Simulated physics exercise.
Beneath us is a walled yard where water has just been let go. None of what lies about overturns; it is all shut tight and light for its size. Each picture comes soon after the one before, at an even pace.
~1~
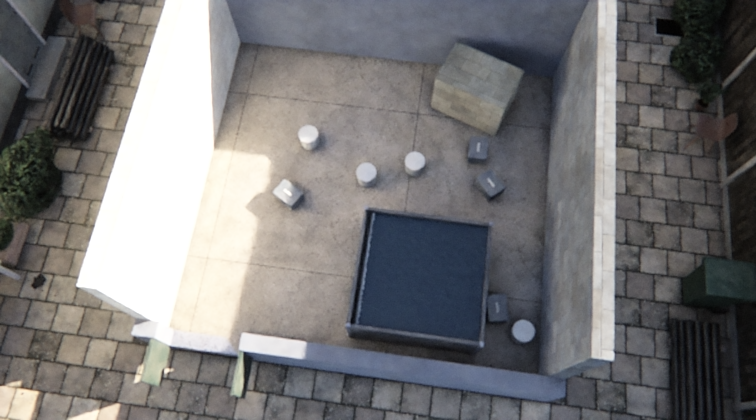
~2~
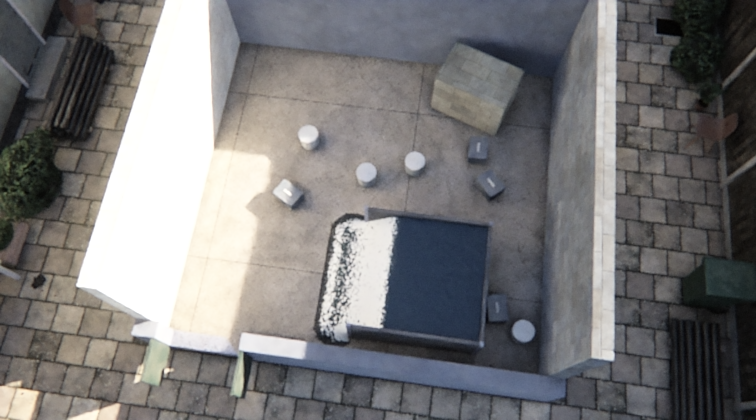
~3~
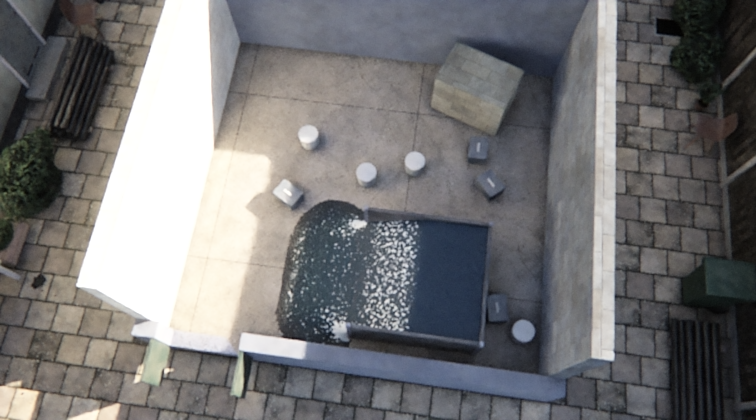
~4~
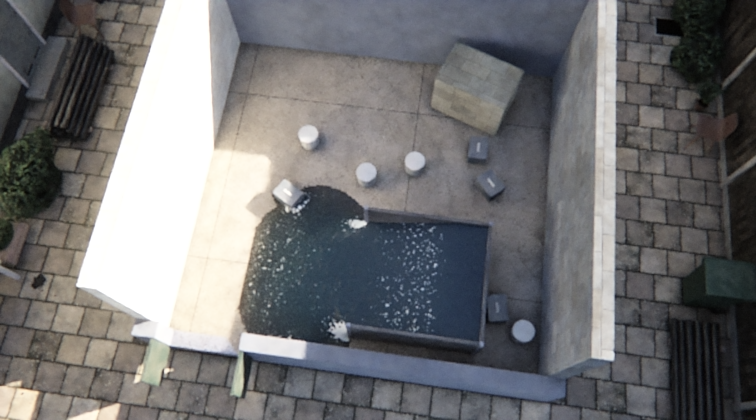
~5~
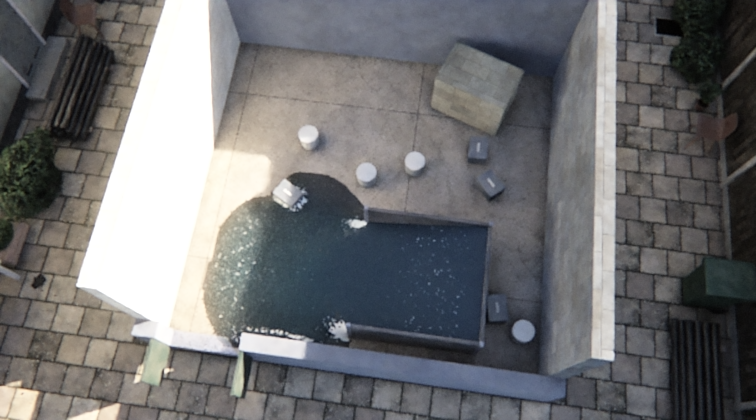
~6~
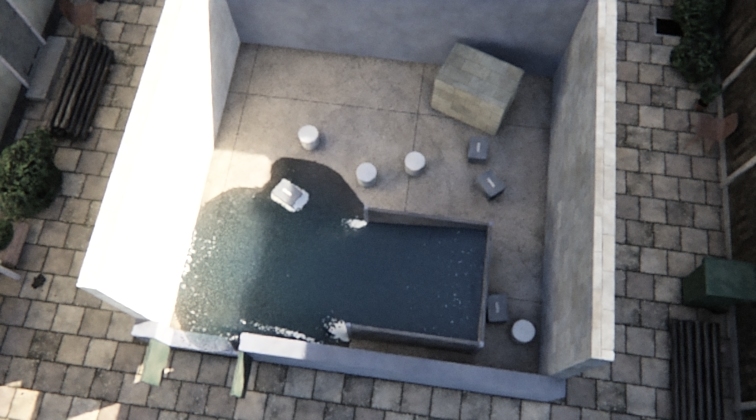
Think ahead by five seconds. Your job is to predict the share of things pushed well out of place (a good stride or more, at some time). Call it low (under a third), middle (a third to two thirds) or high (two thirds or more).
Low.
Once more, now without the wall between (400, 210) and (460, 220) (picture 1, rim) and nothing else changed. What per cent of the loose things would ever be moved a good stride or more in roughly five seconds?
About 60 per cent.
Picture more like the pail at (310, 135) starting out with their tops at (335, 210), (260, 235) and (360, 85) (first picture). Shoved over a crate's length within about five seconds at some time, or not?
In sequence: Knocked well away; knocked well away; knocked well away.
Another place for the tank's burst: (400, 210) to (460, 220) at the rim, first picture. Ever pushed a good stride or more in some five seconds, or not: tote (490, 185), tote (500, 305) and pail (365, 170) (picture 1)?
In turn: That far or more, under that, pushed that far.
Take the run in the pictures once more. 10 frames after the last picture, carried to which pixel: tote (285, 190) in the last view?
(241, 88), roughly.
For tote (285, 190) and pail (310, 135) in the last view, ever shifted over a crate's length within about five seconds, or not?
First: At least that; second: At least that.
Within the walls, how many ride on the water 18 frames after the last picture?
1 in all.
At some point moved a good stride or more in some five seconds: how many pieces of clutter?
So, 2 of them.
A moment on, 0 of 8 are well off their spots; 0 afloat.
Next, 1 of 8 are well off their spots; 1 afloat.
Later, 2 of 8 are well off their spots; 1 afloat.
In the end, 2 of 8 are well off their spots, and 2 have been at some point; 2 afloat.
